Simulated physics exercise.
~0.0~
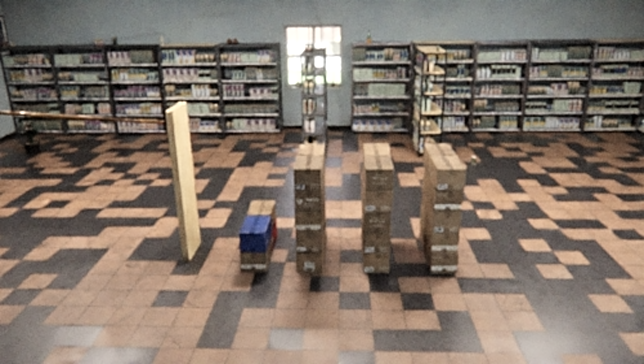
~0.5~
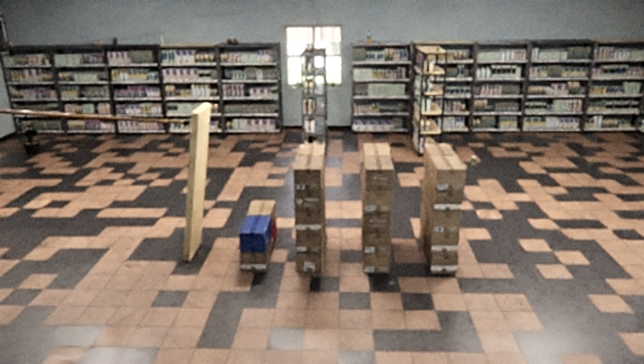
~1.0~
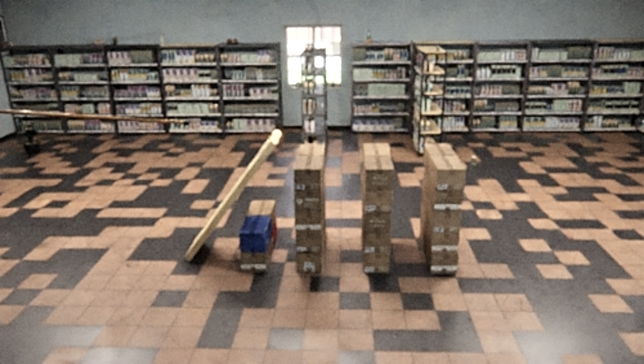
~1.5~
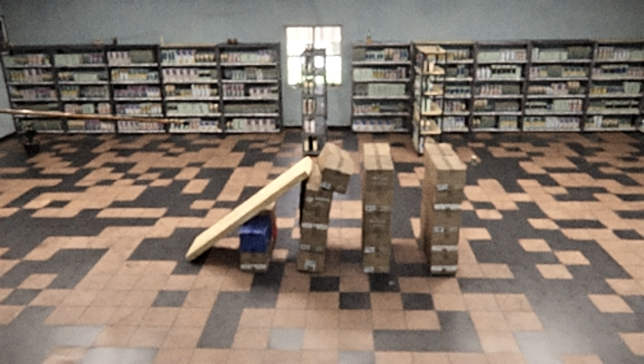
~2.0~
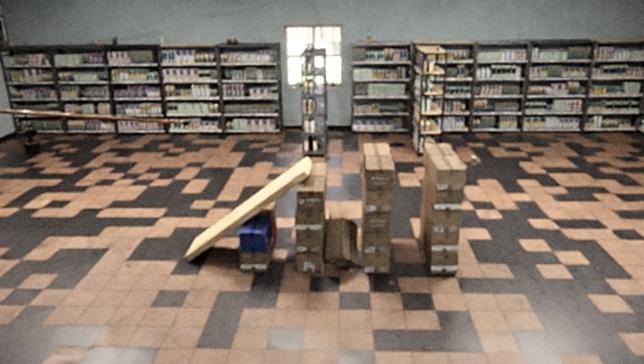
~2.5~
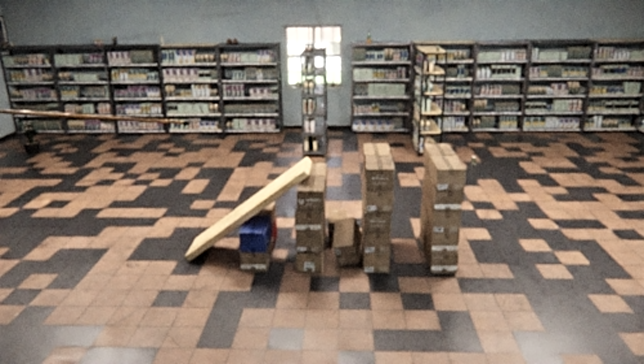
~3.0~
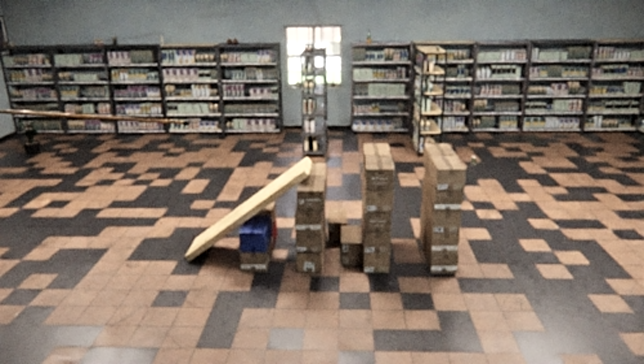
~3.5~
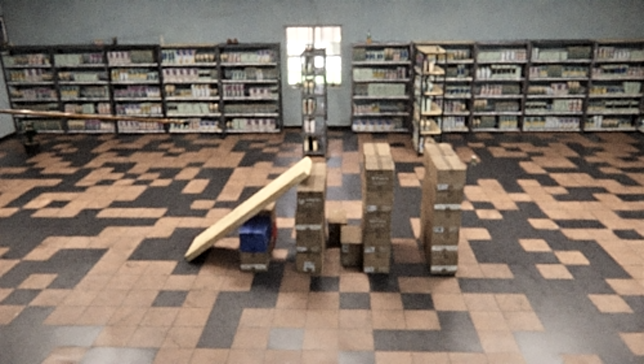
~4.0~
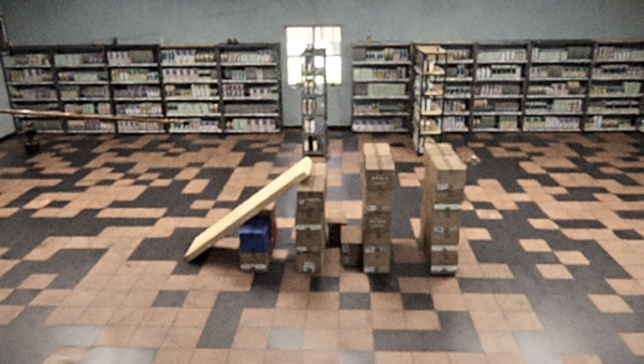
In a shop, a pole tips a board onto stacked cartons, knocking some down.
